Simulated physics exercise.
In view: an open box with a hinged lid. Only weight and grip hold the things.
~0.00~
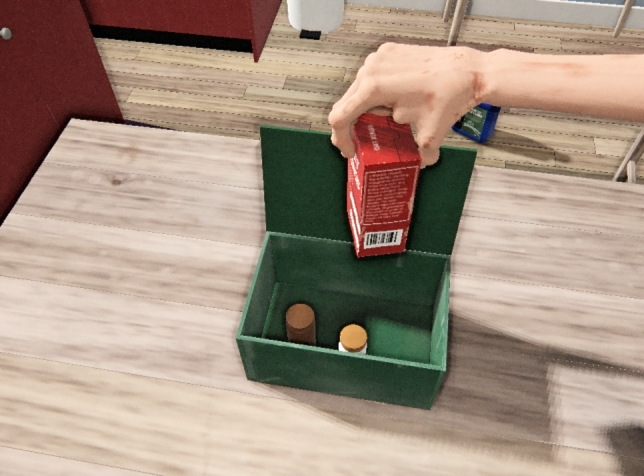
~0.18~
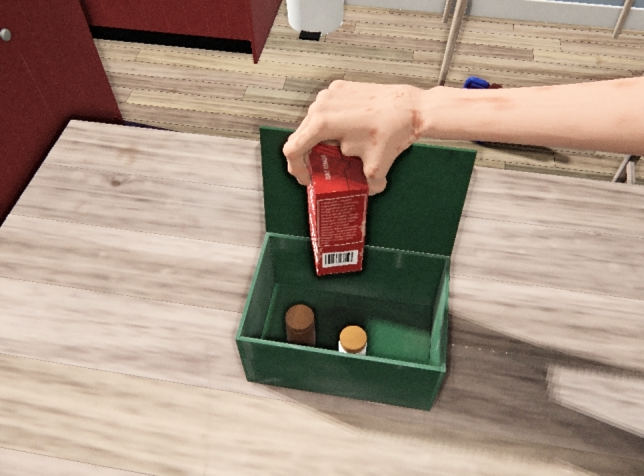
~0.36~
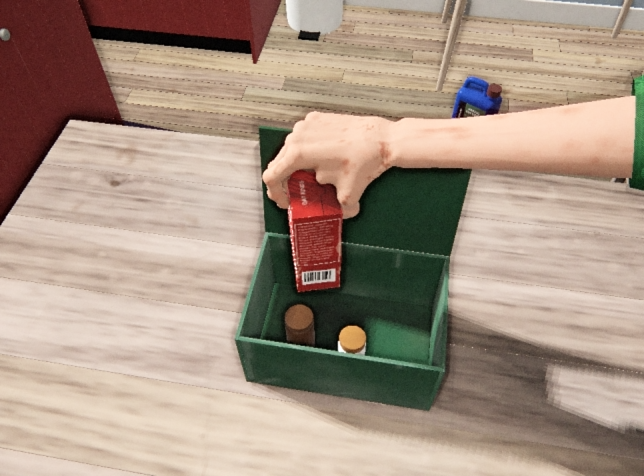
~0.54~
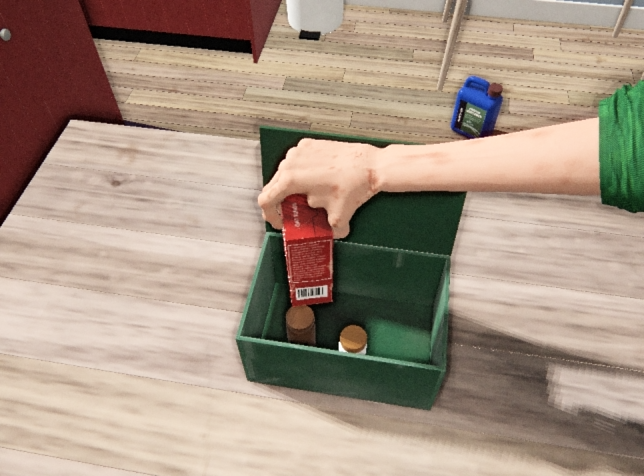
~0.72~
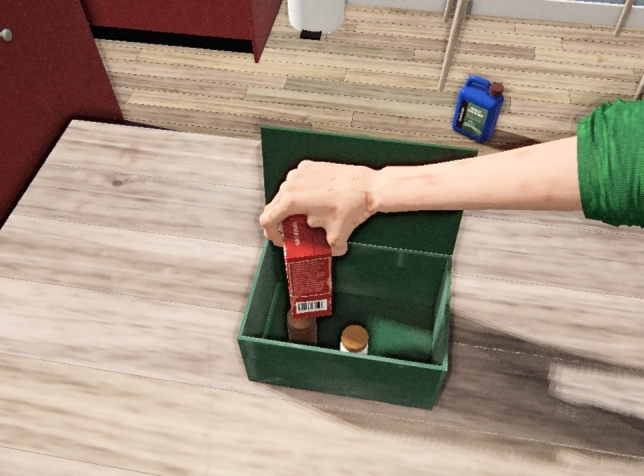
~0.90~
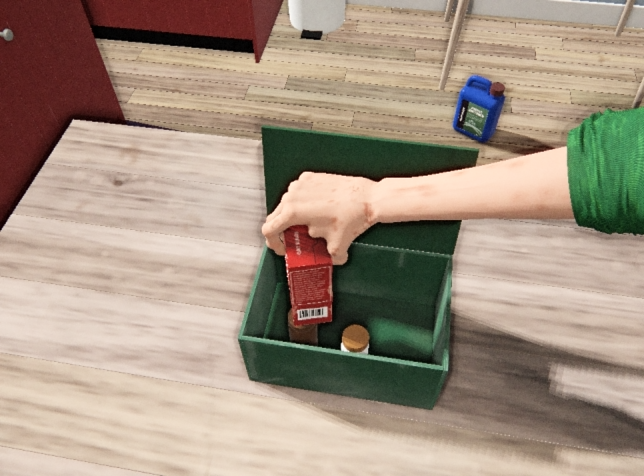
A hand held a red carton above an open green box with two small containers inside, moved it left and lowered it into the box, still gripping it from above.
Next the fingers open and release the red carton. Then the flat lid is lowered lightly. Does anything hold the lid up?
As it turns out, it sits on the rim.
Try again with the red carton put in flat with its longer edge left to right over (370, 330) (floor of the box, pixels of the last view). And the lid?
Then it shuts flat.
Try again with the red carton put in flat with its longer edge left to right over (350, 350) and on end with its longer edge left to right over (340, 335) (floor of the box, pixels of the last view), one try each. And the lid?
First try: It closes; second try: It sits on the rim.
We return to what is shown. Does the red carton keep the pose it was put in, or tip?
The red carton tips.
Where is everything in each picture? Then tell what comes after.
Coming down; red carton (380, 187); white shaker (352, 354), in the first frame.
Coming down; red carton (336, 211); white shaker (352, 355), in the second frame.
Coming down; red carton (315, 232); white shaker (351, 355), in the third frame.
Coming down; red carton (307, 251); white shaker (352, 354), in the fourth frame.
Coming down; red carton (307, 266); white shaker (354, 354), in the fifth frame.
In place under the hand; red carton (308, 274); white shaker (354, 354), in the sixth frame.
After 2.10 s, lid starting down; red carton on its side near (385, 330); white shaker tipped 7° from how it was.
After 2.80 s, lid 52° above the rim; red carton on its side near (380, 332).
At rest (3.8 s), lid shut; tipped over in the box, red carton; the other 2 in place. Seen from the same camera at the end, red carton near (380, 332).
